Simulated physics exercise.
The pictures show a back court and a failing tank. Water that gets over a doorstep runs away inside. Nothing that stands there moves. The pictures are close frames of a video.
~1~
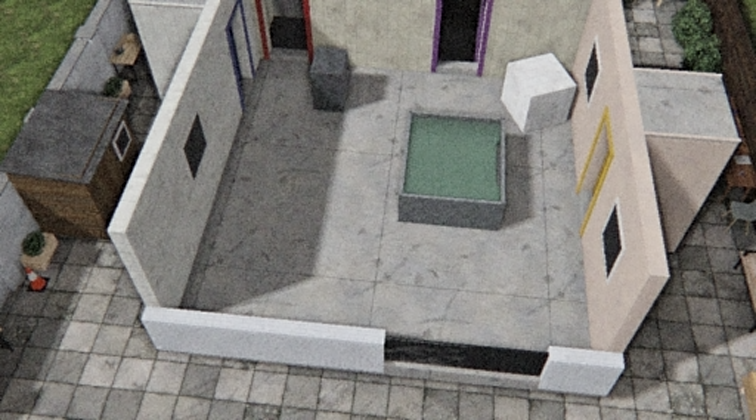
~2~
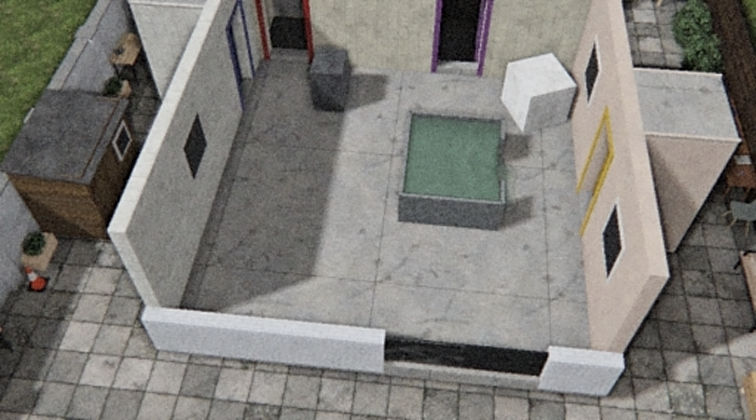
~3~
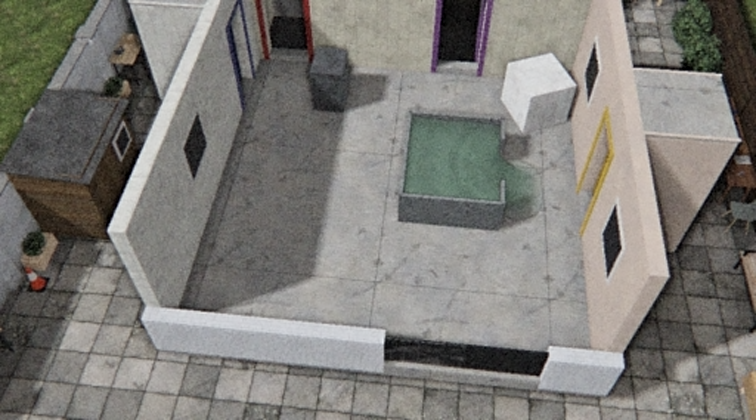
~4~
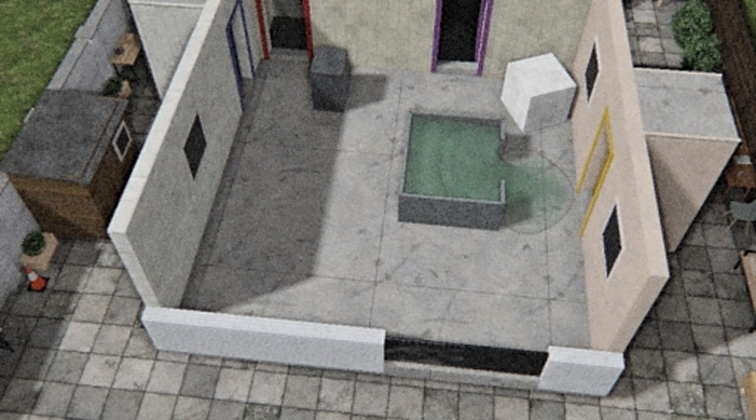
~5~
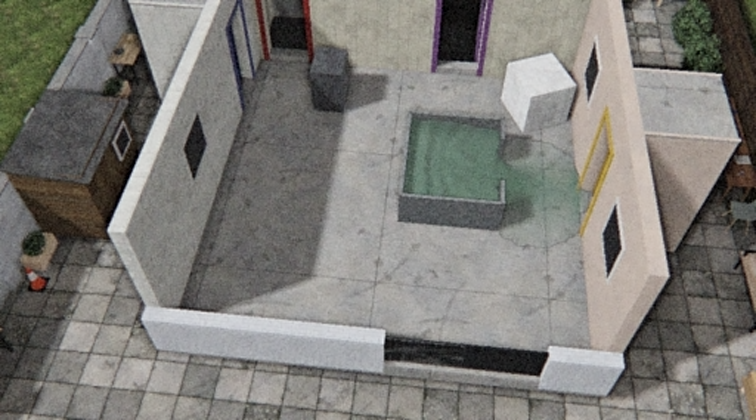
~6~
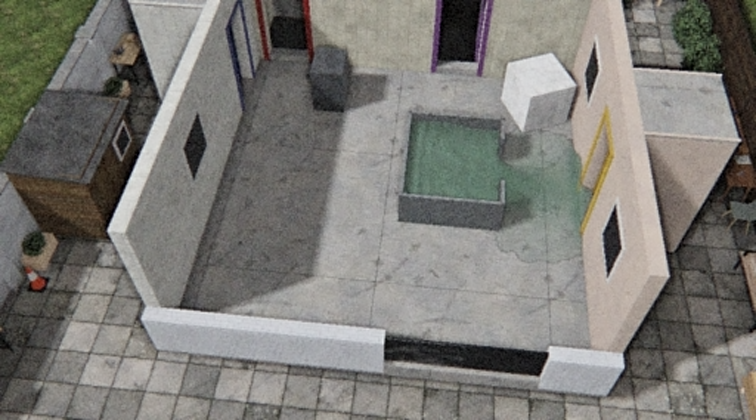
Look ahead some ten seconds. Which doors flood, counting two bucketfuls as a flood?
In the end: The yellow door takes more than that; the purple door stays under that; the red door stays under that; the blue door stays under that.
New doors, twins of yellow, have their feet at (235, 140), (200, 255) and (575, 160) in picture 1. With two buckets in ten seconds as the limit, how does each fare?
As listed: Lets less in, keeps below it, passes that mark.
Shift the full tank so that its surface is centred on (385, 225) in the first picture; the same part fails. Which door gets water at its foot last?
That is the blue one.
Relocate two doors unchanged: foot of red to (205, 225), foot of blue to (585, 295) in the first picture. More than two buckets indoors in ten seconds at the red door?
Then: Red stays under.
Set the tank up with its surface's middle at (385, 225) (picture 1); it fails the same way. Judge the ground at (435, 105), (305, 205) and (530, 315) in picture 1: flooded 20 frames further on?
In turn: Free of water, no water, under water.
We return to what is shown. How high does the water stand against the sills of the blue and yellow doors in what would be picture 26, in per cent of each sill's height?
In turn 0 and 200 per cent.
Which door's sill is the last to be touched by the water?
Last comes the blue one.
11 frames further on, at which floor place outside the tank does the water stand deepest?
Roughly at (562, 131).
A moment on, water covers 15 % of the floor; the yellow door far over two buckets in, the purple door not reached, the red door not reached, the blue door not reached.
Next, water covers 20 % of the floor; the yellow door far over two buckets in, the purple door not reached, the red door not reached, the blue door not reached.
Then, water covers 35 % of the floor; the yellow door far over two buckets in, the purple door wet at the sill, nothing in, the red door not reached, the blue door not reached.
Later, water covers 65 % of the floor; the yellow door far over two buckets in, the purple door wet at the sill, nothing in, the red door wet at the sill, nothing in, the blue door not reached.
In the end, water covers 95 % of the floor; the yellow door far over two buckets in, the purple door wet at the sill, nothing in, the red door wet at the sill, nothing in, the blue door wet at the sill, nothing in.
